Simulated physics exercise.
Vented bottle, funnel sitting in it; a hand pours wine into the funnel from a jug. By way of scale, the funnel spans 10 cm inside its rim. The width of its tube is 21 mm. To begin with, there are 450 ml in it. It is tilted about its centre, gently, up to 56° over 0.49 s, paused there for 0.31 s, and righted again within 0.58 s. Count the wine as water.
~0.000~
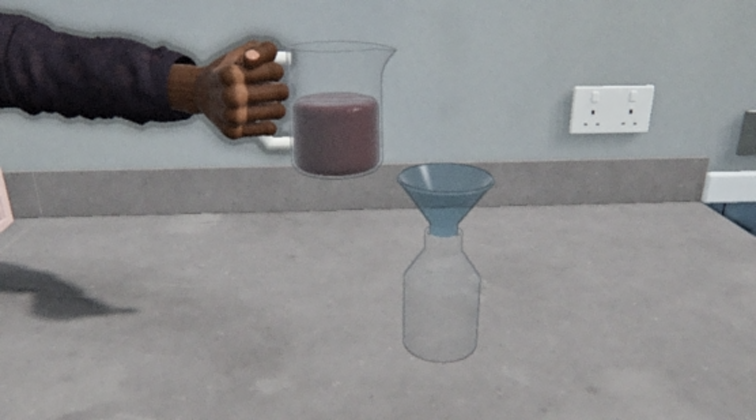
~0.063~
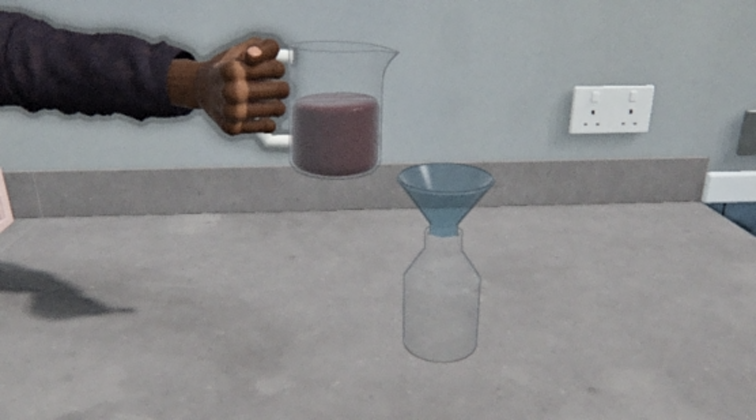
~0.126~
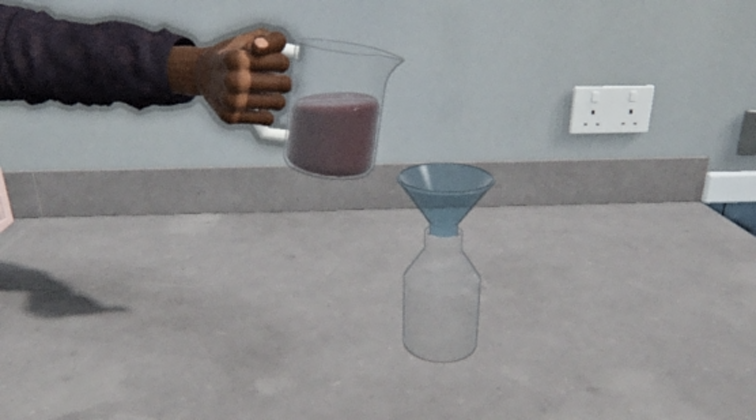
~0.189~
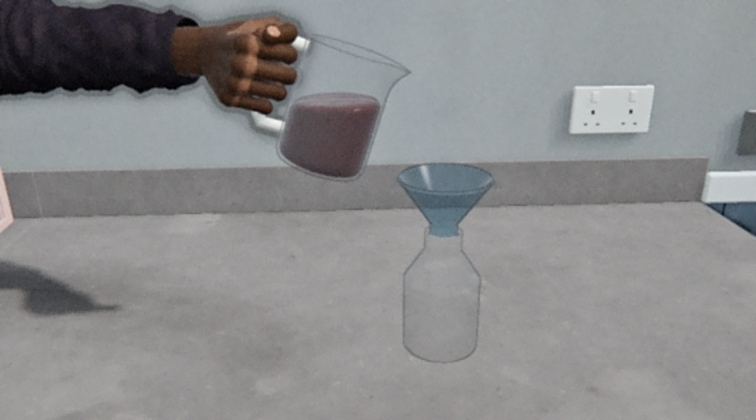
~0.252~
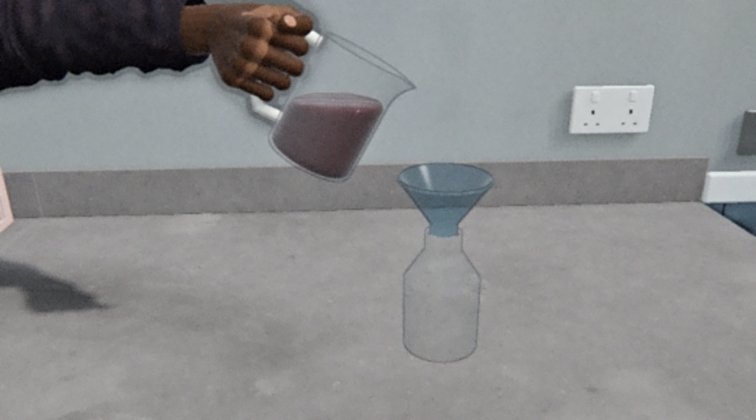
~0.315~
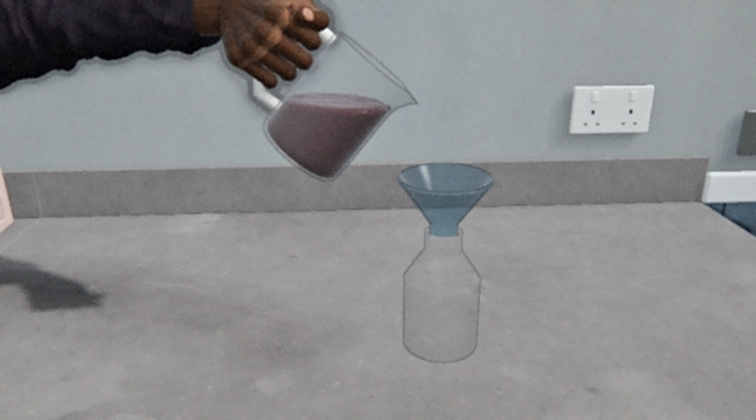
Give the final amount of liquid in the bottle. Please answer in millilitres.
60 ml.
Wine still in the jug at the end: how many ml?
Close to 390 ml.
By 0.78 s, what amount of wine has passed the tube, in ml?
10 ml.
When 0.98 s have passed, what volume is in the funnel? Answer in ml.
Some 20 ml.
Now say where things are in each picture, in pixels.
The first picture shows tilt 0°; pouring edge (397, 48); surface from (300, 100) to (367, 99); the funnel's rim runs from (402, 183) to (489, 181).
The second picture shows tilt 2°; pouring edge (399, 51); surface from (302, 101) to (371, 99).
The third picture shows tilt 9°; pouring edge (405, 58); surface from (300, 103) to (368, 99).
The fourth picture shows tilt 18°; pouring edge (412, 71); surface from (297, 102) to (370, 100).
The fifth picture shows tilt 29°; pouring edge (417, 86); surface from (287, 109) to (374, 101).
The sixth picture shows tilt 40°; pouring edge (419, 102); surface from (277, 112) to (381, 104).
By 0.58 s the tilt is 56° and 0 ml has passed the tube, 5 ml is in the funnel, 435 ml in the jug and 0 ml has missed.
By 0.78 s the tilt is 56° and 15 ml has passed the tube, 20 ml is in the funnel, 405 ml in the jug and 0 ml has missed.
By 0.98 s the tilt is 43° and 35 ml has passed the tube, 20 ml is in the funnel, 395 ml in the jug and 0 ml has missed.
By 1.21 s the tilt is 12° and 55 ml has passed the tube, 5 ml is in the funnel, 395 ml in the jug and 0 ml has missed.
At rest 60 ml has passed the tube, 0 ml is in the funnel, 395 ml in the jug and 0 ml has missed.
